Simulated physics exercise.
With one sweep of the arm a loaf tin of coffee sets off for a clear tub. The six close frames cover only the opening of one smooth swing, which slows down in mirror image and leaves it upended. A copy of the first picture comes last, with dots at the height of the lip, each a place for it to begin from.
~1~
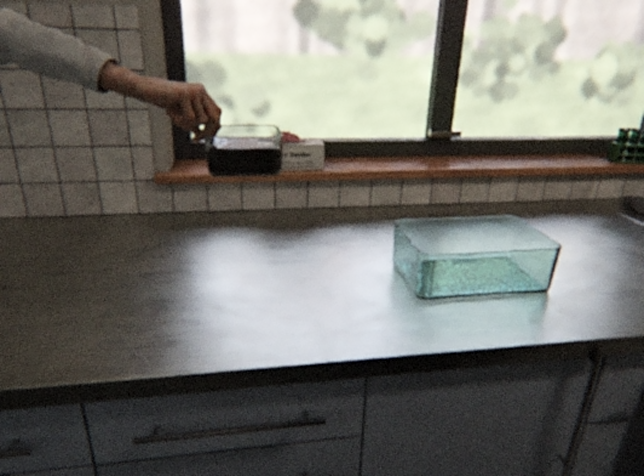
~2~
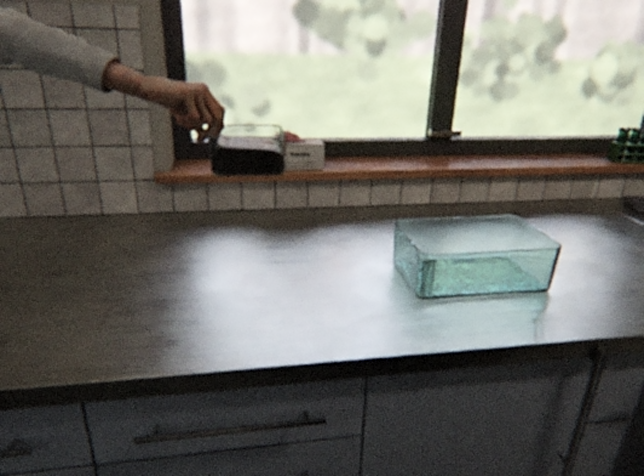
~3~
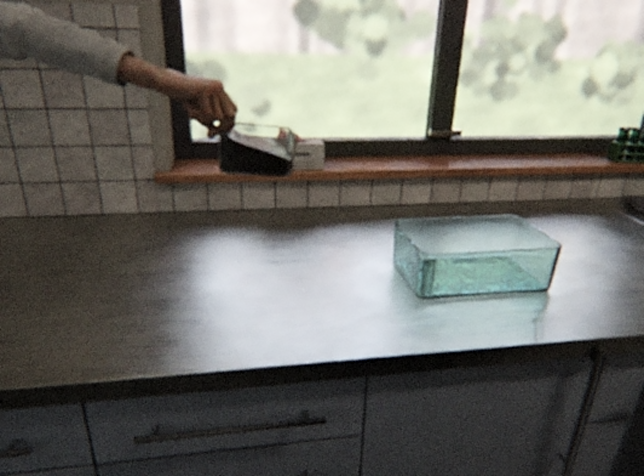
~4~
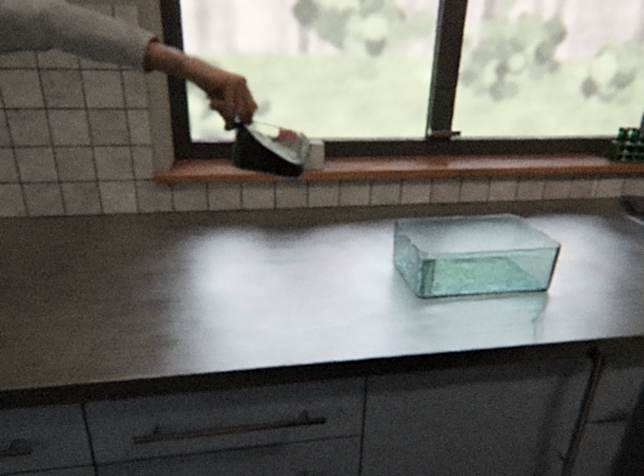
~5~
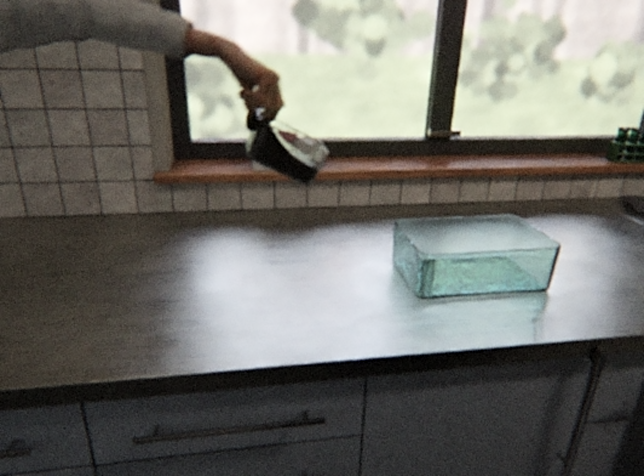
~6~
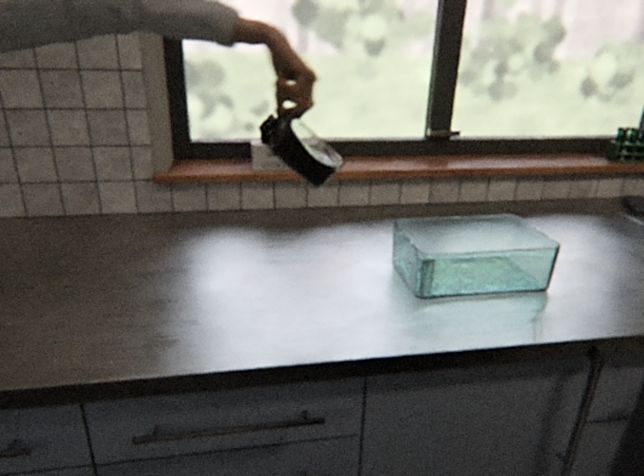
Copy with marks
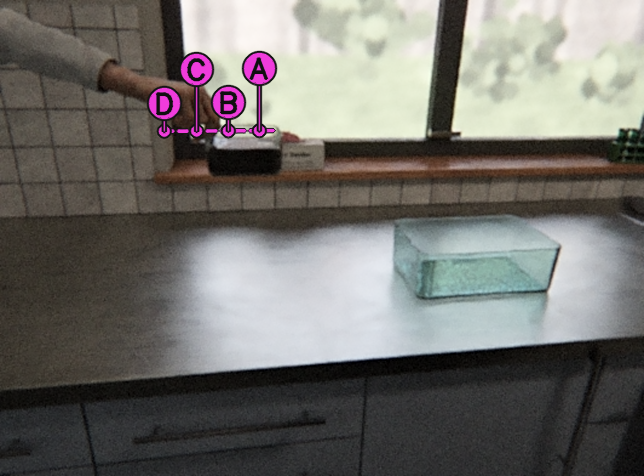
At the start, a hand at the left holds a small container of dark coffee upright by the windowsill, while a clear tub sits on the counter. The arm then moves right, tilting the container gradually at first, then steeply, its right end dipping lower, while the tub stays still.
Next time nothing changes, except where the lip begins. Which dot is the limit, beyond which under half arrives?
Use place A.
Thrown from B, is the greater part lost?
Yes, it does.
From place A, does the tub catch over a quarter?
Yes, it does.
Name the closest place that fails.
B it is.
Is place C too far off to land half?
Yes.
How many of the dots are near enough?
One.
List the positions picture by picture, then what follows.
In the first frame, upright, lip at (279, 130); tub from (414, 298) to (548, 289); nothing has left yet.
In the second frame, upright, lip at (282, 130); nothing has left yet.
In the third frame, tipped about 5°, lip at (292, 132); nothing has left yet.
In the fourth frame, tipped about 14°, lip at (307, 138); coffee is over the rim, down to (246, 123).
In the fifth frame, tipped about 26°, lip at (324, 146); coffee is over the rim, down to (254, 127).
In the sixth frame, tipped about 41°, lip at (339, 156); coffee is over the rim, down to (262, 141).
In magenta, A at (259, 130); B at (228, 130); C at (196, 131); D at (164, 131).
Choosing A, about 62 % lands in the tub, 31 % falls short and 7 % goes beside or beyond.
Choosing B, about 32 % lands in the tub, 63 % falls short and 5 % goes beside or beyond.
Choosing C, about 0 % lands in the tub, 95 % falls short and 4 % goes beside or beyond.
Choosing D, about 0 % lands in the tub, 99 % falls short.
